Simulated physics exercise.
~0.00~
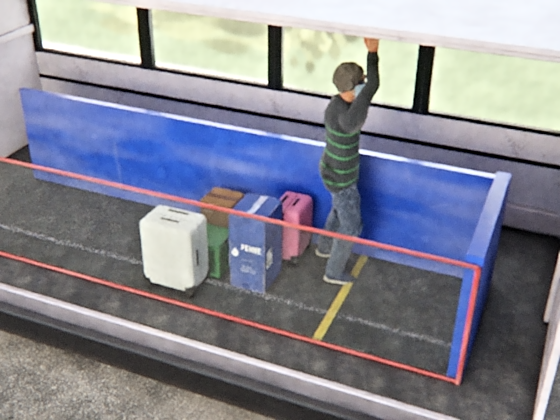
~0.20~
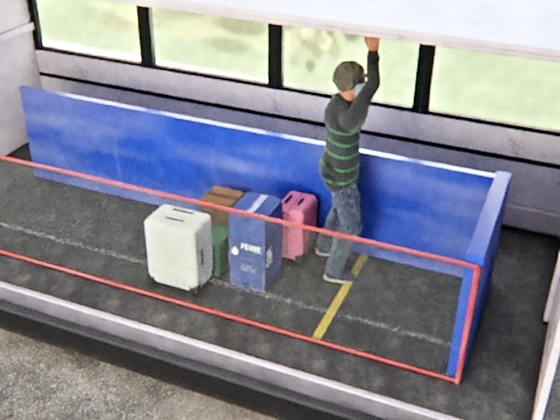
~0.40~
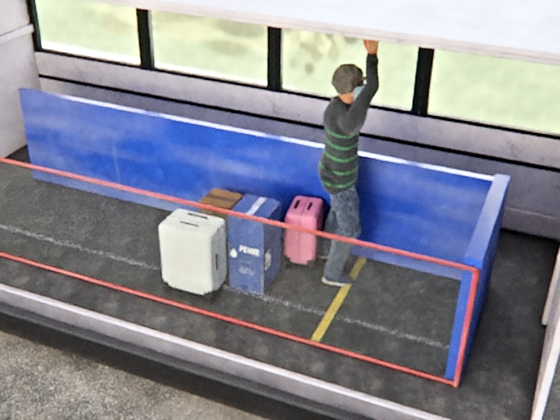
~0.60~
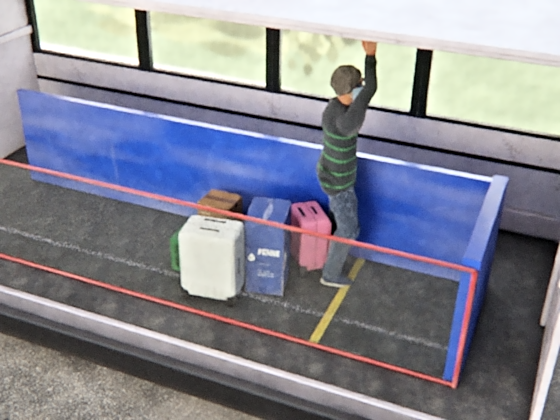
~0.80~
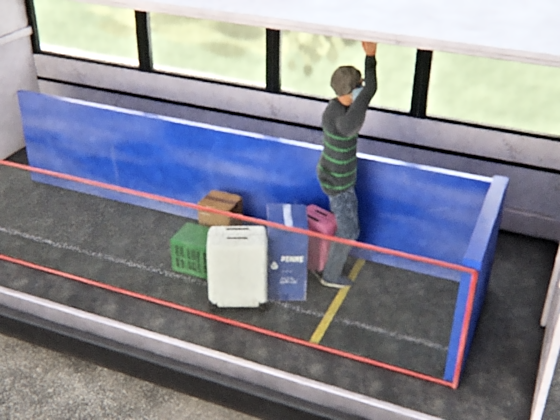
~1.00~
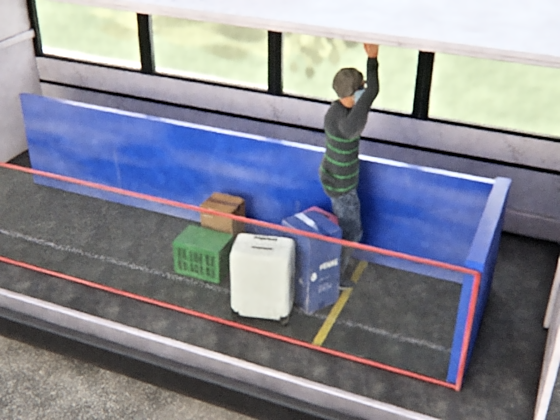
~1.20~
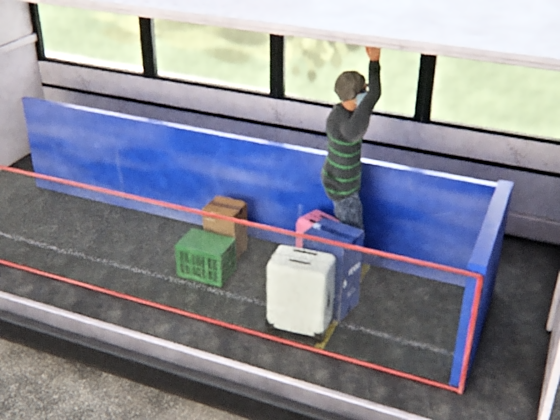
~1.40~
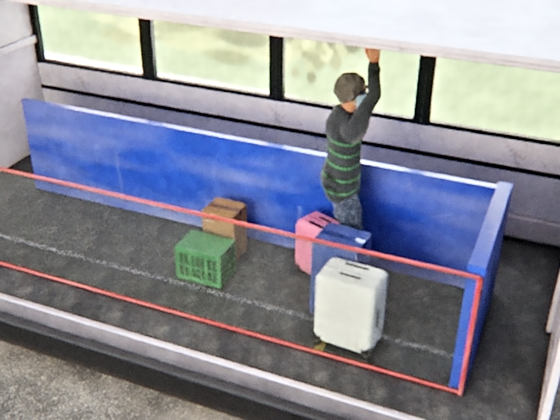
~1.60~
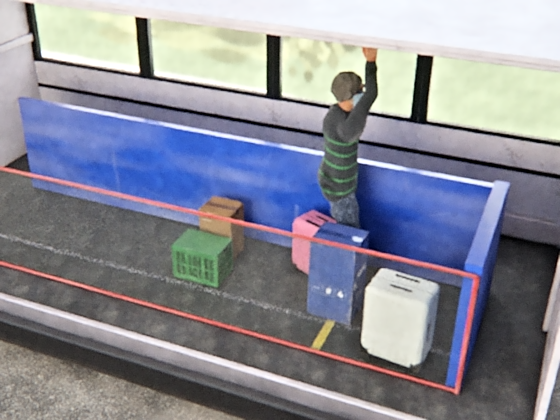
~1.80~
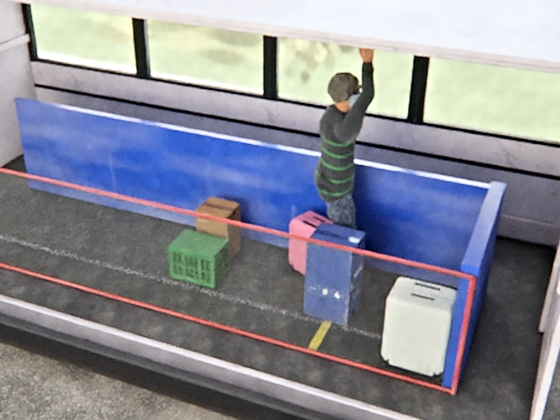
In a tram bay, a person holds on overhead as a white wheeled case rolls right across the yellow line to the far end, while a blue bag and a pink case shift a shorter way right and stop near the person, the green crate and brown pack staying behind.
